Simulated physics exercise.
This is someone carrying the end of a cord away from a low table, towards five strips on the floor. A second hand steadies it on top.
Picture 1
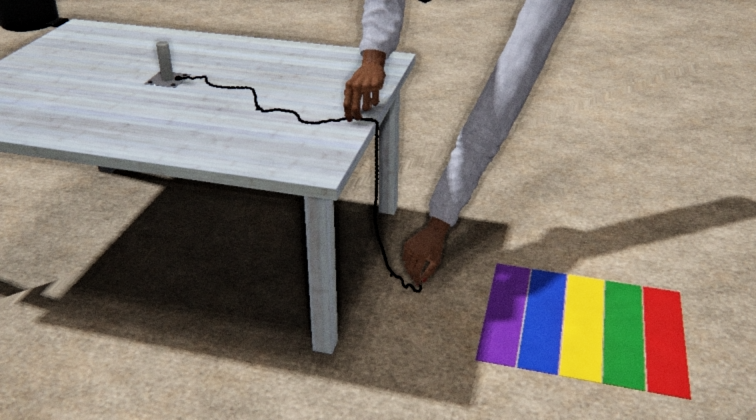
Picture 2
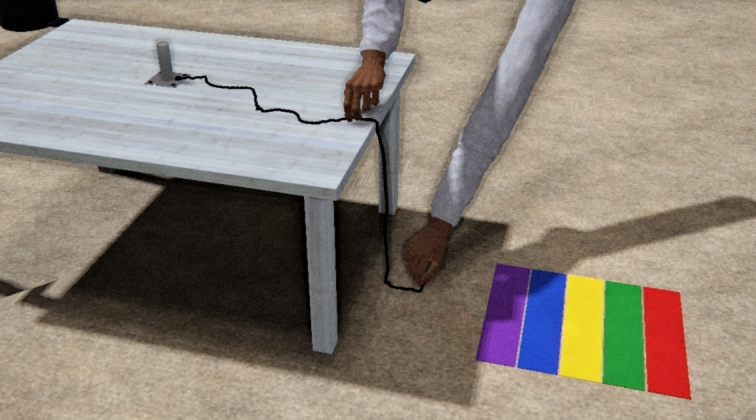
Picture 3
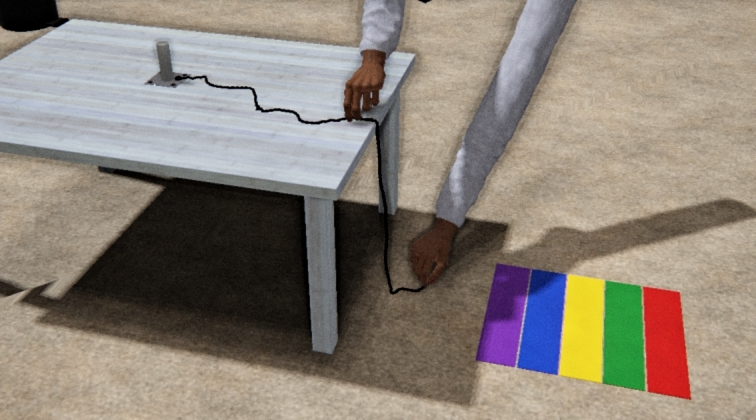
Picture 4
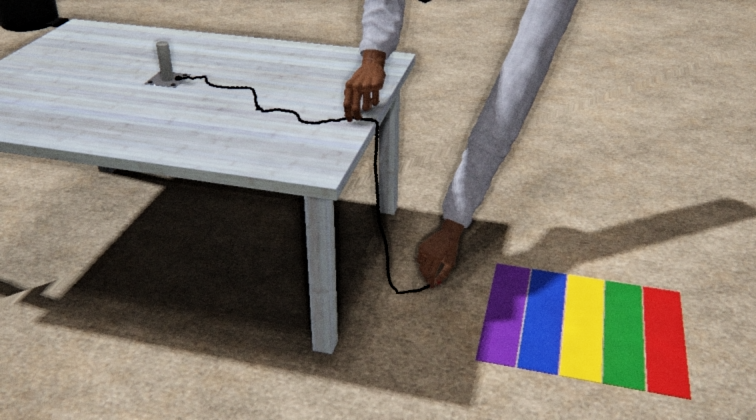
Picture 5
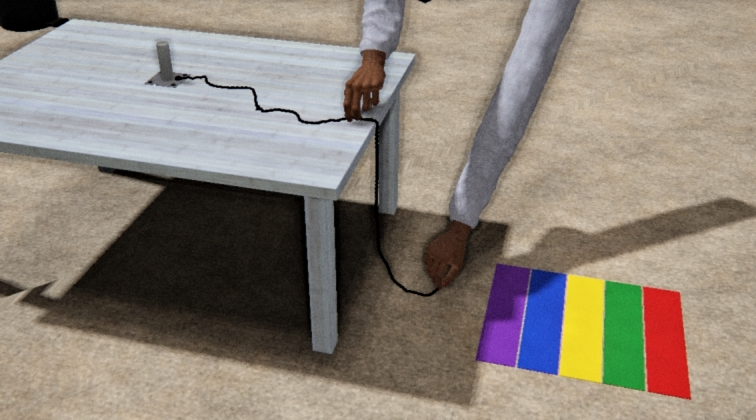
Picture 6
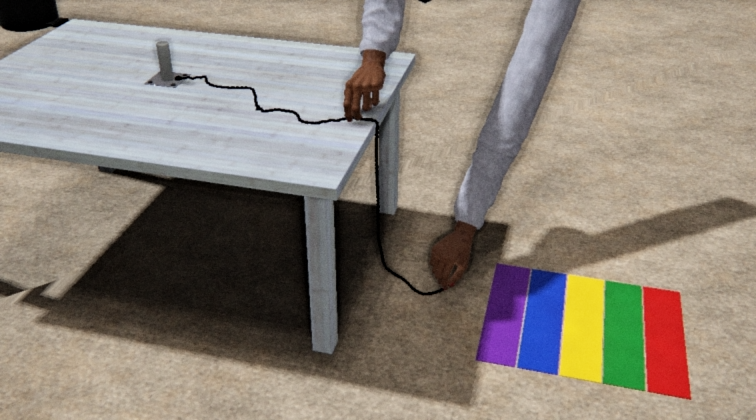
Five bright strips, purple, blue, yellow, green and red from left to right, lie on sandy-looking ground beside a low, pale wooden table, seen from above at an angle. A black cord runs from a small grey upright piece across the tabletop, under one hand, and over the edge to another hand. The lower hand shifts slightly rightward with the cord's end, the hanging part curving, while the upper hand and camera stay still.
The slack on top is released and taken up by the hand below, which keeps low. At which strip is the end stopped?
The end stops over the green strip.
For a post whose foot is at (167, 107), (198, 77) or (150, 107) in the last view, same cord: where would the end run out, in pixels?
Near (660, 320), (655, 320) and (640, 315).
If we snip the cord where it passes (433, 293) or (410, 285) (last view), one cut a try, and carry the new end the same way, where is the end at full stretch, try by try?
In that order: (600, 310) and (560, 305).
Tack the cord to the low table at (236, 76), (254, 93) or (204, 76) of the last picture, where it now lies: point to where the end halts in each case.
Try by try, around (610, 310), (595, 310) and (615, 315).
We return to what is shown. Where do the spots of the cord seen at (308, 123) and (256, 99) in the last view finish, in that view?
About (373, 118), and the other about (285, 101).
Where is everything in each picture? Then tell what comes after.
End (420, 281); purple (499, 344); blue (540, 351); yellow (581, 358); green (624, 366); red (668, 374), in the first picture.
End (423, 281); cord through (206, 78) (256, 97) (299, 118) (375, 124) (387, 201) (388, 269), in the second picture.
End (428, 282), in the third picture.
End (435, 283); cord through (206, 78) (256, 97) (299, 118) (375, 124) (378, 201) (388, 269), in the fourth picture.
End (442, 284), in the fifth picture.
End (448, 285); cord through (206, 78) (256, 97) (299, 118) (375, 124) (378, 200) (387, 268), in the sixth picture.
Soon after, end near (567, 305); over yellow.
Then, end near (603, 311); over yellow.
At full stretch, end near (624, 314); over green. It gets as far as the green strip.
